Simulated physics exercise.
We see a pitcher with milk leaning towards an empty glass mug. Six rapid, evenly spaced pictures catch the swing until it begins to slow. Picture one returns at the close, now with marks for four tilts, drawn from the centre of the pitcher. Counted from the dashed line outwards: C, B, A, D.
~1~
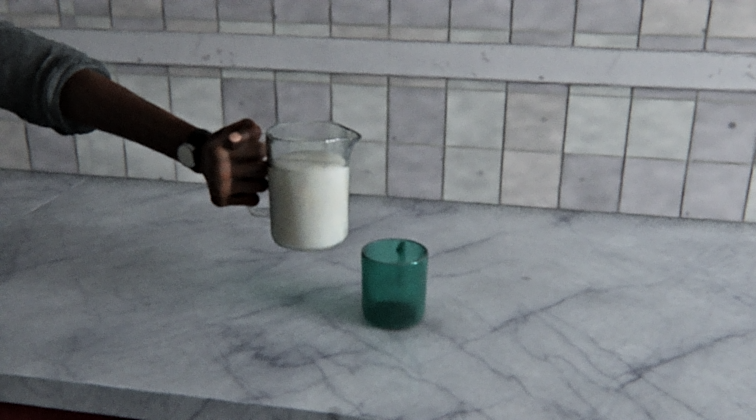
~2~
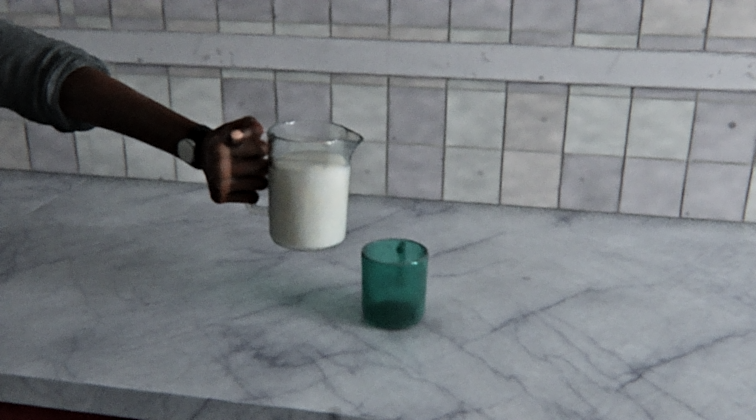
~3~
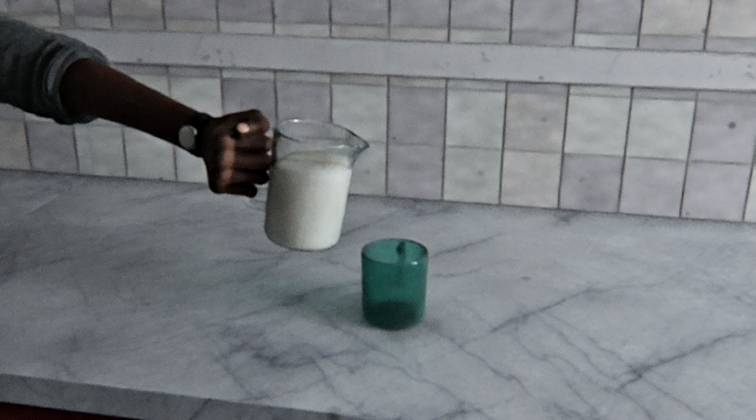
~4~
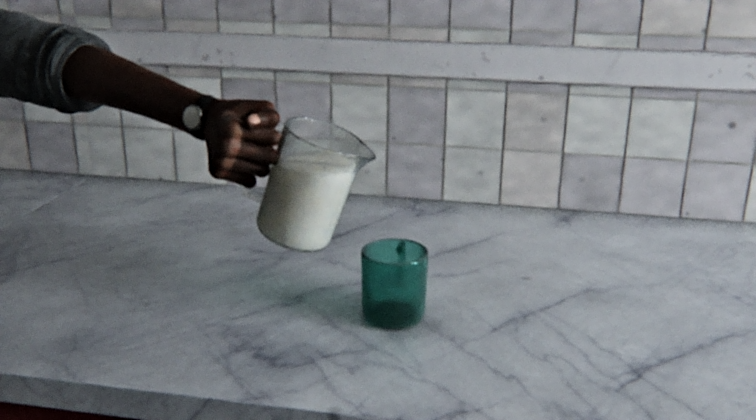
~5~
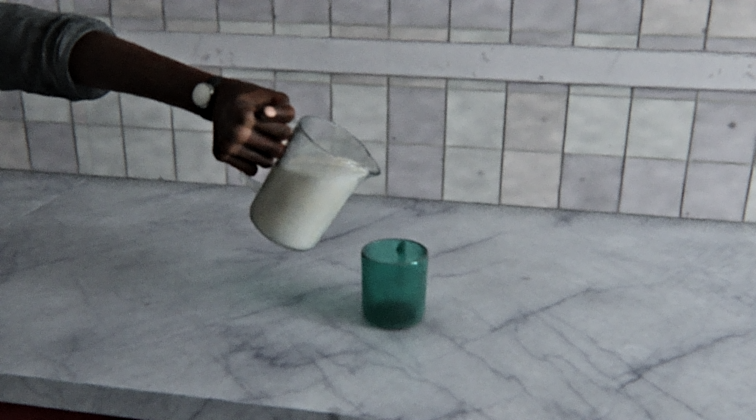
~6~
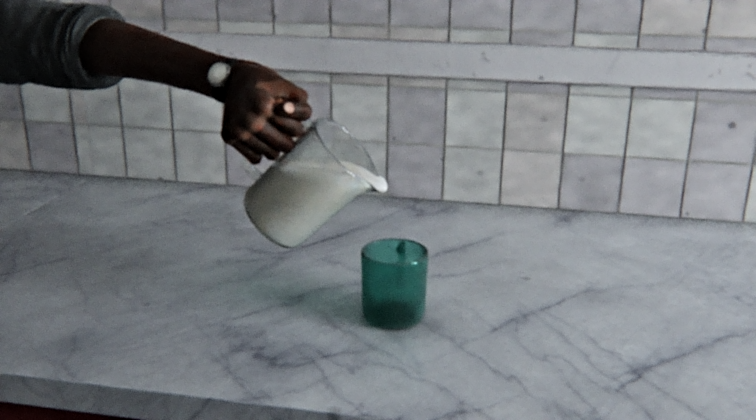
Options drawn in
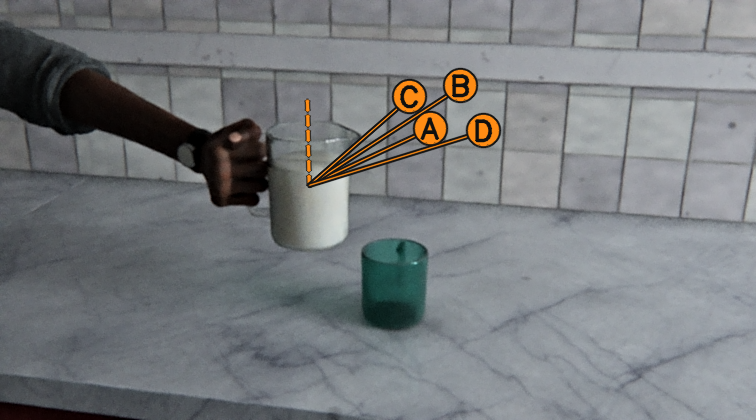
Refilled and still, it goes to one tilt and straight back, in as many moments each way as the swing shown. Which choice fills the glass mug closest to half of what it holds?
Go for A.
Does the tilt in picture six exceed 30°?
Yes, it does.
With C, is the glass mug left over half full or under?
Under half.
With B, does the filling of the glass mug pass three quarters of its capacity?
No.
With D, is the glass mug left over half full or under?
Over half.
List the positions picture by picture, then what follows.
The first frame shows upright, lip at (359, 137); rim of the glass mug round (395, 250); nothing has left yet.
The second frame shows tipped about 2°, lip at (361, 139); nothing has left yet.
The third frame shows tipped about 9°, lip at (367, 146); nothing has left yet.
The fourth frame shows tipped about 19°, lip at (374, 157); nothing has left yet.
The fifth frame shows tipped about 31°, lip at (379, 172); nothing has left yet.
The sixth frame shows tipped about 45°, lip at (381, 189); milk is over the lip, down to (381, 189).
On the marked copy, A at (415, 135); B at (447, 95); C at (397, 108); D at (467, 136).
If A is chosen, the glass mug ends with about 54 % of what it can hold.
If B is chosen, the glass mug ends with about 32 % of what it can hold.
If C is chosen, the glass mug ends with about 18 % of what it can hold.
If D is chosen, the glass mug ends with about 76 % of what it can hold.
